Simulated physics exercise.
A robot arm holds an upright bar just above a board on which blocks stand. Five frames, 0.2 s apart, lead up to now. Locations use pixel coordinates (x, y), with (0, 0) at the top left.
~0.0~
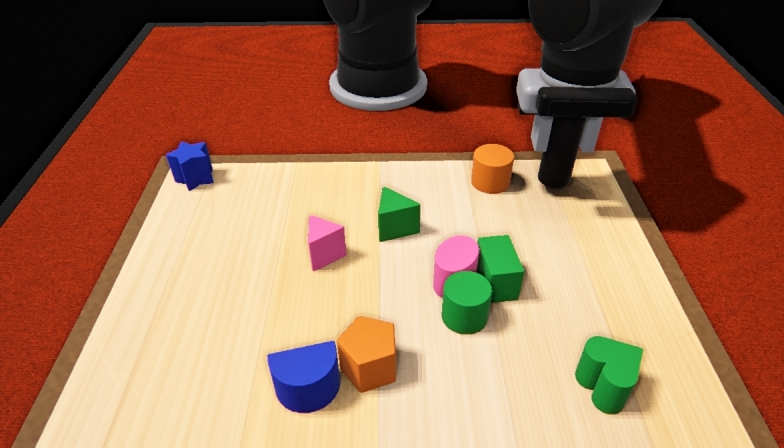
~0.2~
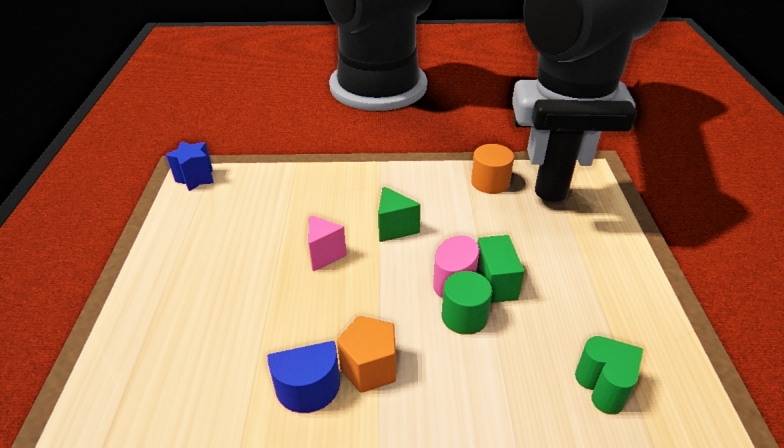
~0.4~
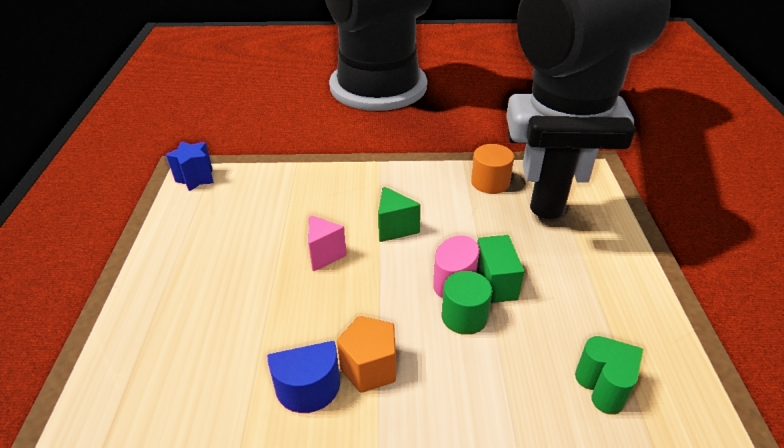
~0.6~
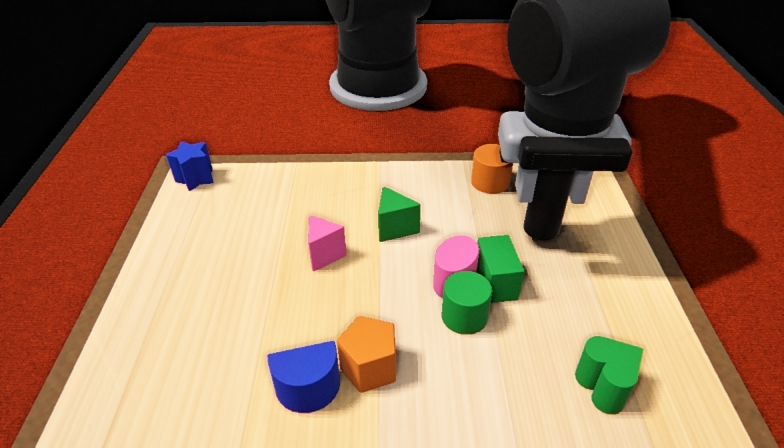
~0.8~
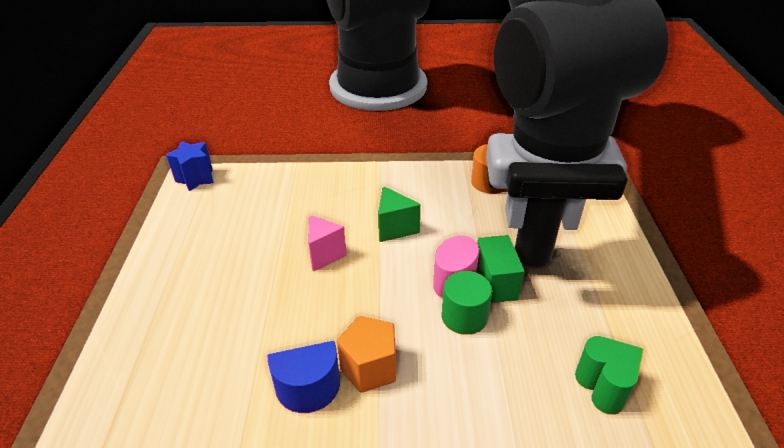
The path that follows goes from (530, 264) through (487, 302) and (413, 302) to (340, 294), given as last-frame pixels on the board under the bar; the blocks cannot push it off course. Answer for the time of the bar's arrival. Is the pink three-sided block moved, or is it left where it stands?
That block gets shifted.
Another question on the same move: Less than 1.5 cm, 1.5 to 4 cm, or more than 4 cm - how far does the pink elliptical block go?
More than 4 cm.
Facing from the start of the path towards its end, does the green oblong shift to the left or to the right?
It moves off to the right.
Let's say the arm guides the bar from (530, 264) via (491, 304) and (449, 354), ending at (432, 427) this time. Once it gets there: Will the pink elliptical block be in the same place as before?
I believe not.
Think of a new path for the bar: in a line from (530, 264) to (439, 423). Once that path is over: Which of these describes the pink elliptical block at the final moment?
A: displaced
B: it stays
Letter A.
The first path, step by step. One third of the way, bar (489, 292); pink elliptical block (418, 255); green disc (438, 302); green oblong (453, 265), turned 35° clockwise.
Two thirds of the way, bar (413, 292); pink elliptical block (363, 234), turned 30° clockwise; green disc (424, 308); green oblong (384, 255), turned 60° clockwise.
At the end, bar (339, 284); pink three-sided block (307, 219), turned 55° anticlockwise; pink elliptical block (346, 215), turned 65° clockwise; green disc (424, 308); green oblong (343, 239), turned 100° clockwise.
